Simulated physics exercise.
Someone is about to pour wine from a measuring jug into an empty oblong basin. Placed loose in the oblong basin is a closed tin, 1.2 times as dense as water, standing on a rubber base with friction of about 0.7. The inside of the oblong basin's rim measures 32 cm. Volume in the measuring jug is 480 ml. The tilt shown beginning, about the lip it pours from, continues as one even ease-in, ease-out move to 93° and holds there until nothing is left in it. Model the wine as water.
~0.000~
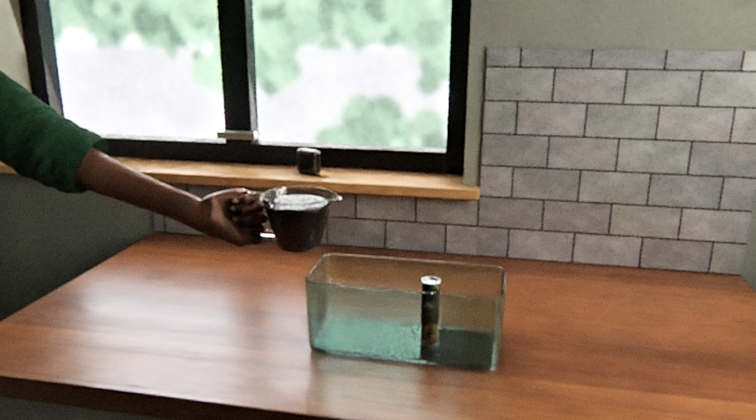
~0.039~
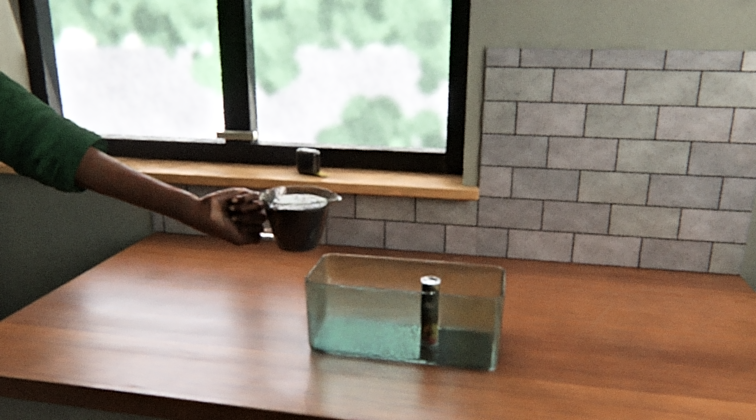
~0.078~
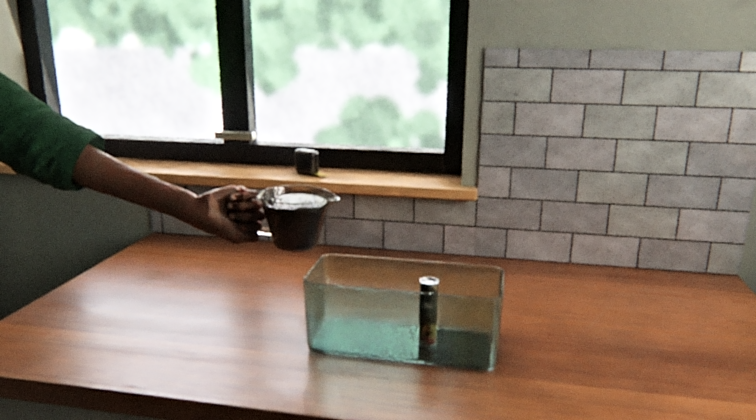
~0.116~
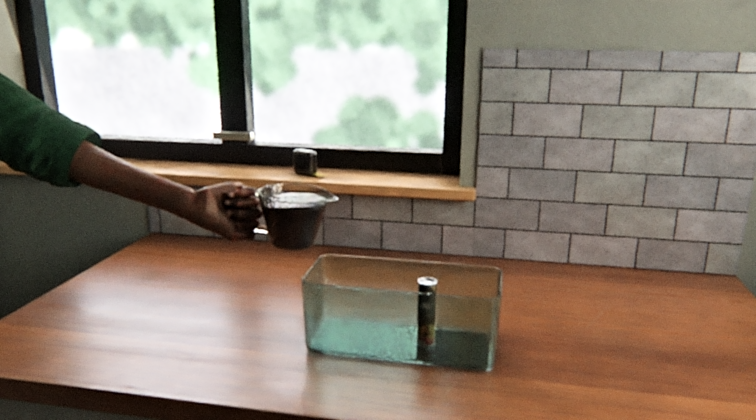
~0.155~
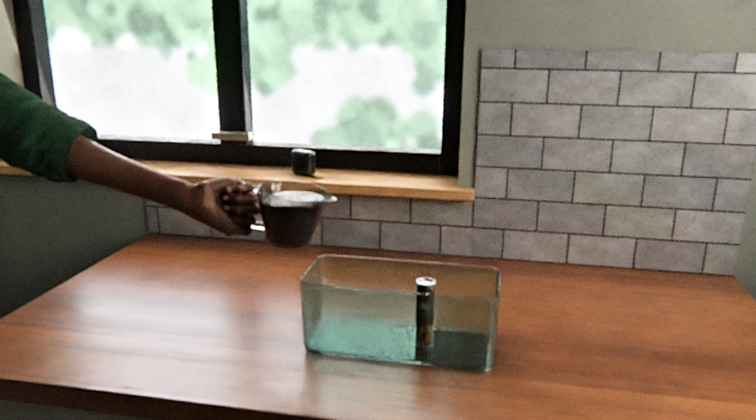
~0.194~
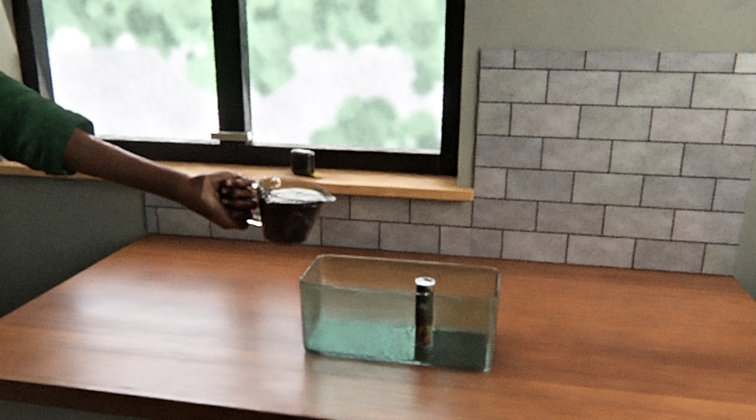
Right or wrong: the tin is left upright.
Right.
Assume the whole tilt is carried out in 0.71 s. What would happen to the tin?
Well, the tin simply holds firm.
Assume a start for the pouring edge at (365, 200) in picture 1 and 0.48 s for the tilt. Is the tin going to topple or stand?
Then the tin comes down.
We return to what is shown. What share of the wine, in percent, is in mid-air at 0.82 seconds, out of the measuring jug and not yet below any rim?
Around 30 per cent of the liquid is in flight.
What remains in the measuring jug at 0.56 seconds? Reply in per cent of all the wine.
Close to 70 percent of the liquid remains at that time.
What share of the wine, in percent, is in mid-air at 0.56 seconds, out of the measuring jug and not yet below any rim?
Roughly 26 percent.
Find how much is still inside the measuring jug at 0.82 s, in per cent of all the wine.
Roughly 14 percent remains.
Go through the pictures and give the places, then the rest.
The first picture shows tilt 0°; pouring edge (341, 199); surface from (270, 200) to (330, 204); the oblong basin's rim runs from (315, 268) to (505, 283); the tin's top is at (431, 283).
The second picture shows tilt 0°; pouring edge (341, 199); surface from (270, 200) to (330, 204).
The third picture shows tilt 2°; pouring edge (339, 199); surface from (268, 200) to (328, 203).
The fourth picture shows tilt 4°; pouring edge (338, 199); surface from (266, 199) to (327, 202).
The fifth picture shows tilt 7°; pouring edge (336, 200); surface from (264, 197) to (326, 200).
The sixth picture shows tilt 10°; pouring edge (335, 200); surface from (263, 194) to (327, 199).
By 0.56 s the tilt is 63° and 70 per cent is still to pour; the tin stands where it began.
By 0.82 s the tilt is 91° and 14 per cent is still to pour; the tin stands where it began.
By 1.10 s the tilt is 93° and 0 per cent is still to pour; the tin stands where it began.
By 1.40 s the tilt is 93° and 0 per cent is still to pour; the tin stands where it began.
At rest the tin stands where it began.
